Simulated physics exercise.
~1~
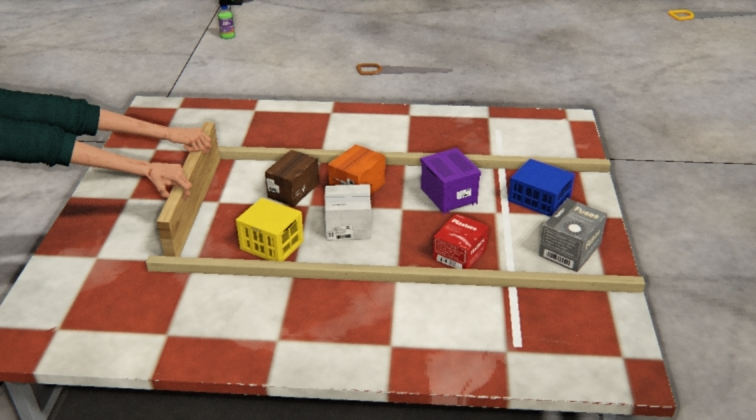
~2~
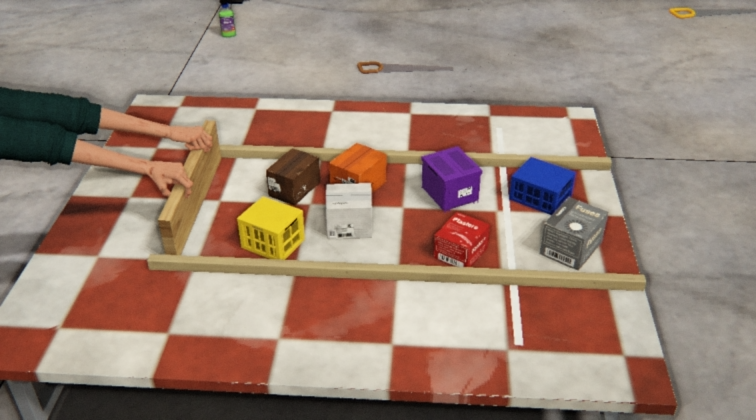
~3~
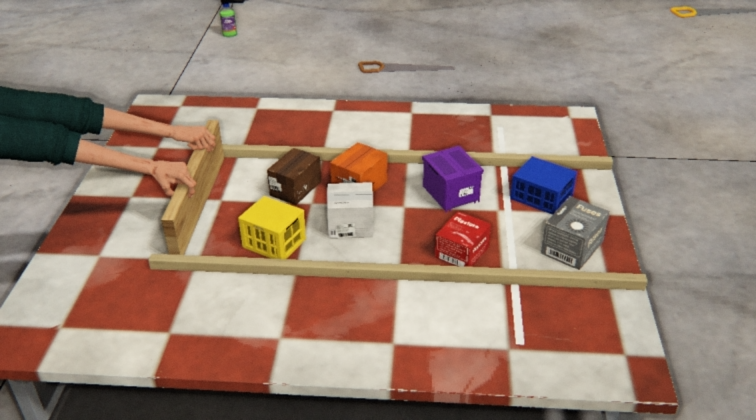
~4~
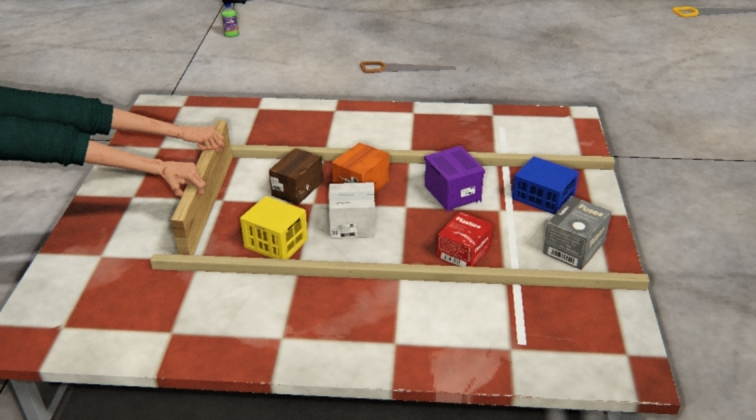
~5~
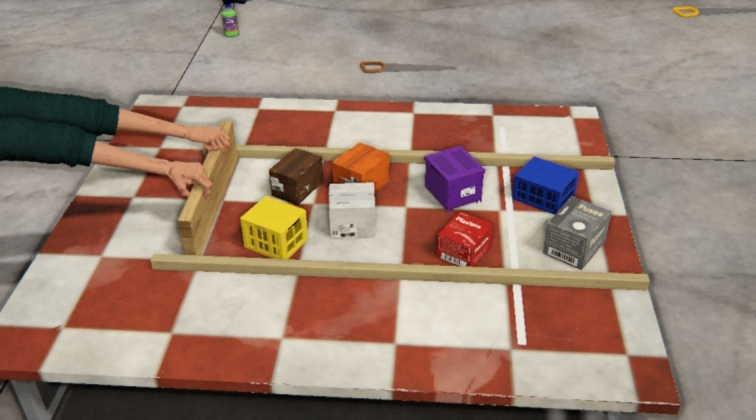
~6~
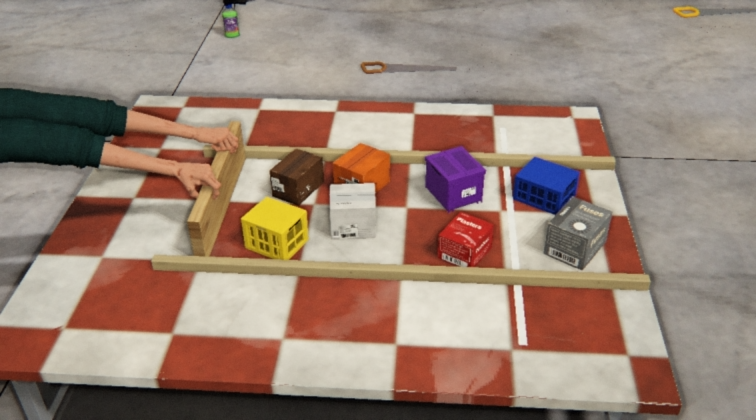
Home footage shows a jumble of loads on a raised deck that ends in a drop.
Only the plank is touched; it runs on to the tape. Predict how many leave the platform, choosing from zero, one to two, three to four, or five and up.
The count is one to two.
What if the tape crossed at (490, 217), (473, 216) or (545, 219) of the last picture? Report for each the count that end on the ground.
Per try in turn: 1, 0, 3.
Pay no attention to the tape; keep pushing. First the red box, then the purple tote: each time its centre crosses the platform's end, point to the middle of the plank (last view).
Near (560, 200), then near (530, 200).
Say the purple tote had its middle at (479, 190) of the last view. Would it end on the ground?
Lab note: From that start it stays aboard.
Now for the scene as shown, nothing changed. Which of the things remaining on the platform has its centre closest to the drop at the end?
The grey box winds up nearest.
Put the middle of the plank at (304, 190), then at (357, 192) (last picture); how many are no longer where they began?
The number moved is 4 and then 5.
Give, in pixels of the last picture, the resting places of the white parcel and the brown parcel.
The white parcel settles near (558, 206); as for the brown parcel, near (526, 181).
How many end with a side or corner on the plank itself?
All in all, 2.
A little later, none off yet; grey box at rest near (578, 233); blue crate at rest near (546, 186); red box at rest near (466, 241).
Next, none off yet; grey box at rest near (579, 233); blue crate shifted about its own width near (599, 183); red box shifted about its own width near (526, 241).
When it is over, the number that fall off is one or two; down, blue crate.
